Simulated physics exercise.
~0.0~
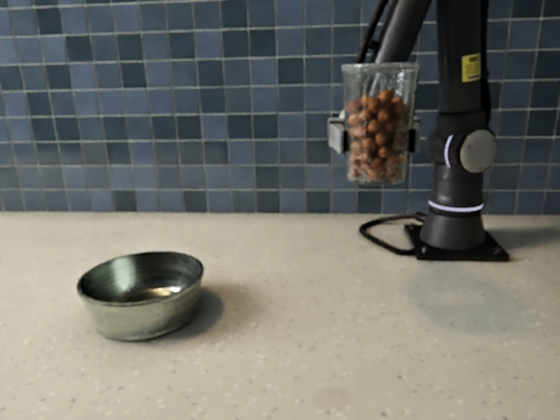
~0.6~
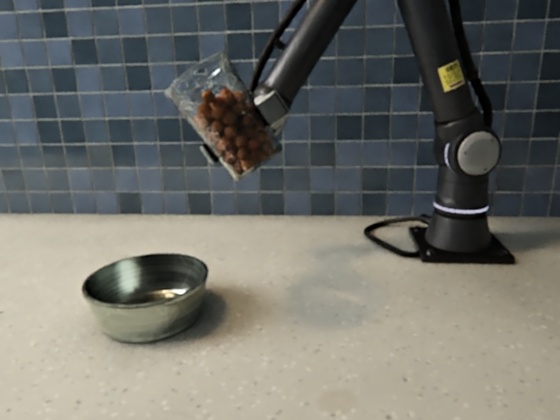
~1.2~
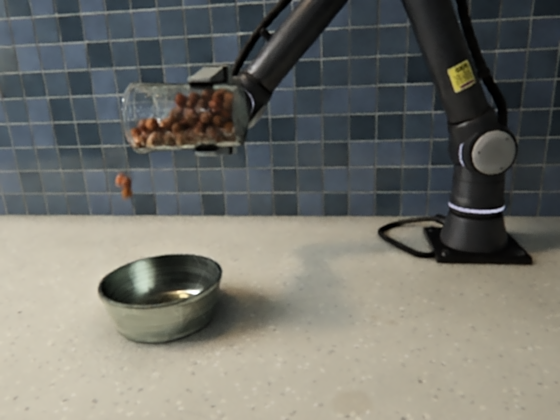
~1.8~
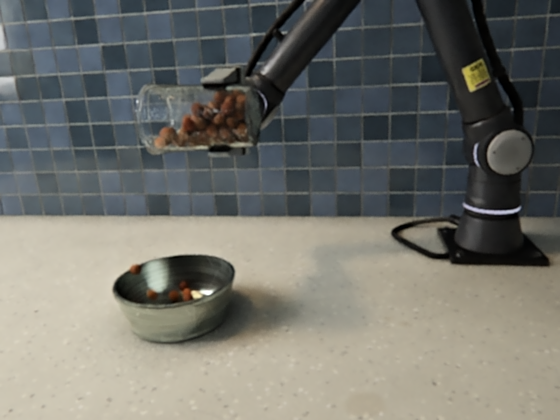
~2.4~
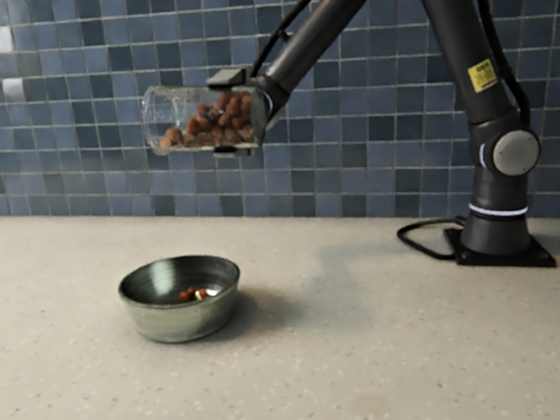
A black robot arm swung a clear cup of hazelnuts to the left and tipped it onto its side above a greenish bowl, dropping a few in, then held it there with most of the nuts still inside the cup.
